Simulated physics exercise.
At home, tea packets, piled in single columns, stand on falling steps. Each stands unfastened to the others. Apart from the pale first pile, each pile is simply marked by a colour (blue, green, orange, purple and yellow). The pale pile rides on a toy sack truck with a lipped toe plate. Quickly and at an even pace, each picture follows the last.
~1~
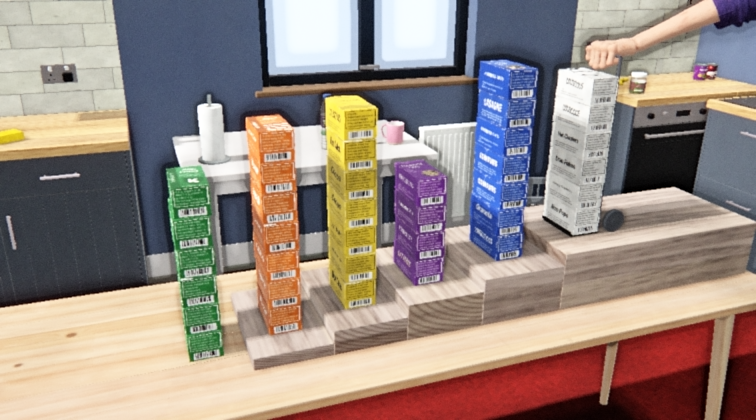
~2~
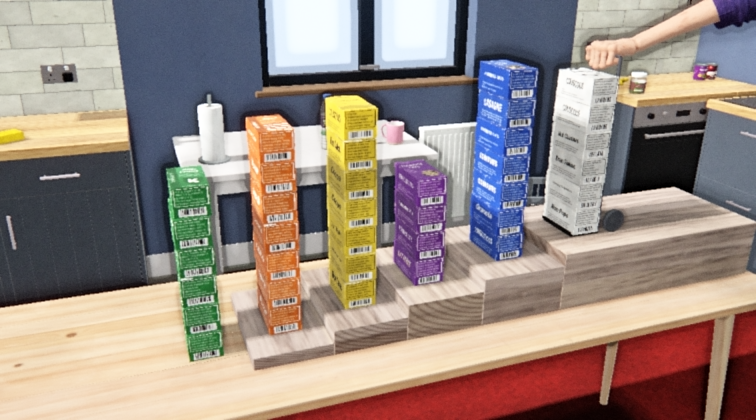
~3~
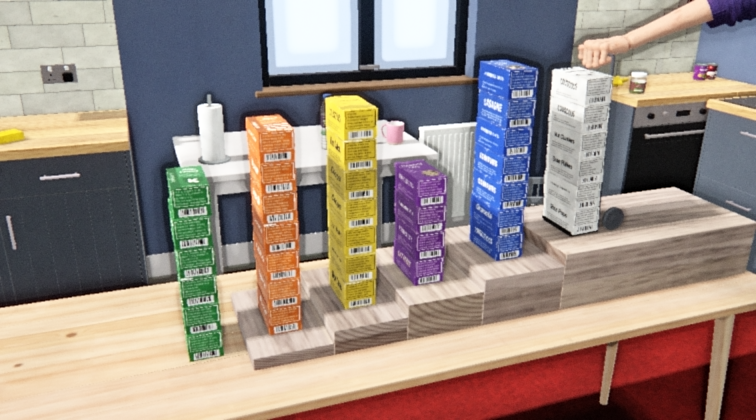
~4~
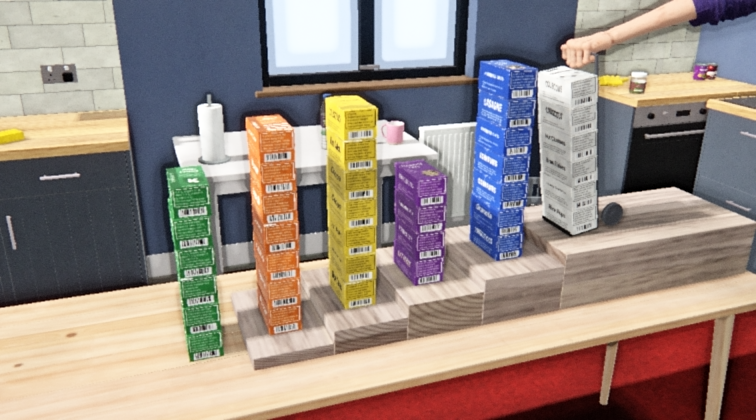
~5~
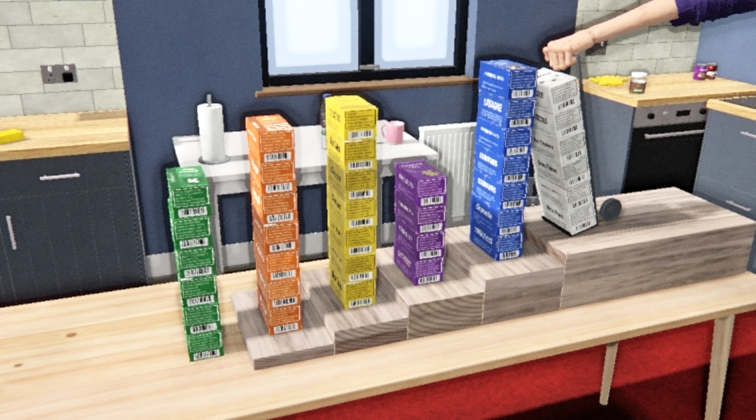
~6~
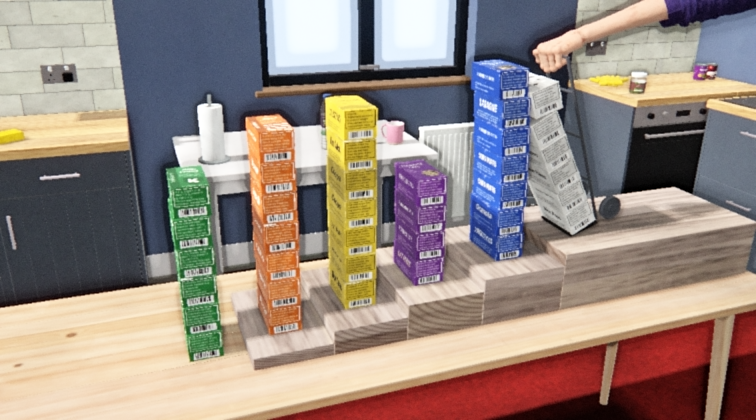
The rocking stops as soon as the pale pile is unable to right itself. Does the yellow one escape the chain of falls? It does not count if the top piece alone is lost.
No, it comes down.
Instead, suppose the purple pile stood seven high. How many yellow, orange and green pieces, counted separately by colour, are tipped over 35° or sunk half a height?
I'd count yellow 7, orange 7 and green 6.
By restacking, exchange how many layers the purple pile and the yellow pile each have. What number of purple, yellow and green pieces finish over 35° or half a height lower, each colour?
Purple 7, yellow 4, green 5.
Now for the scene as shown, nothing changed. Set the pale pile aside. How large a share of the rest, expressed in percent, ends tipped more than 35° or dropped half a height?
Estimate: Close to 95 % of the pieces.
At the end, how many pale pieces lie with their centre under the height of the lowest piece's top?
The pale count is 2.
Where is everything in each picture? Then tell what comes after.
In the first picture (places mark the middle of the side facing us), truck frame level; top yellow packet (361, 125); top blue packet (493, 80); the rest undisturbed.
The second picture shows truck frame level; top yellow packet (361, 125).
The third picture shows truck frame rocked barely; top yellow packet (361, 125).
The fourth picture shows truck frame rocked a little, top of the pale pile leaning a little; top yellow packet (361, 125); the rest undisturbed.
The fifth picture shows truck frame (582, 92) rocked clearly, top of the pale pile leaning clearly; top yellow packet (361, 125); the rest undisturbed.
The sixth picture shows truck frame (574, 93) rocked clearly, top of the pale pile leaning clearly; top yellow packet (361, 125); top blue packet (485, 81) shifted a little; 3 disturbed, none down.
Soon after the last picture, 6 of the pale pile down; none of the 7 yellow packets down (6 of 31 in all colours); top yellow packet unmoved; top blue packet leaning well over, about its own height lower.
A little later, 6 of the pale pile down; none of the 7 yellow packets down (9 of 31 in all colours); top yellow packet leaning a little; top blue packet leaning clearly, some two heights lower.
Later still, 6 of the pale pile down; 7 of the 7 yellow packets down (25 of 31 in all colours); top yellow packet leaning steeply, some two heights lower; top purple packet leaning well over, some two heights lower.
After that, 6 of the pale pile down; 7 of the 7 yellow packets down (29 of 31 in all colours); top yellow packet leaning well over, some five heights lower; top orange packet on its side.
At rest, 6 of the pale pile down; 7 of the 7 yellow packets down (29 of 31 in all colours); top yellow packet leaning steeply, some five heights lower; top orange packet on its side. As the last picture would show them, middles, top yellow packet near (95, 315).
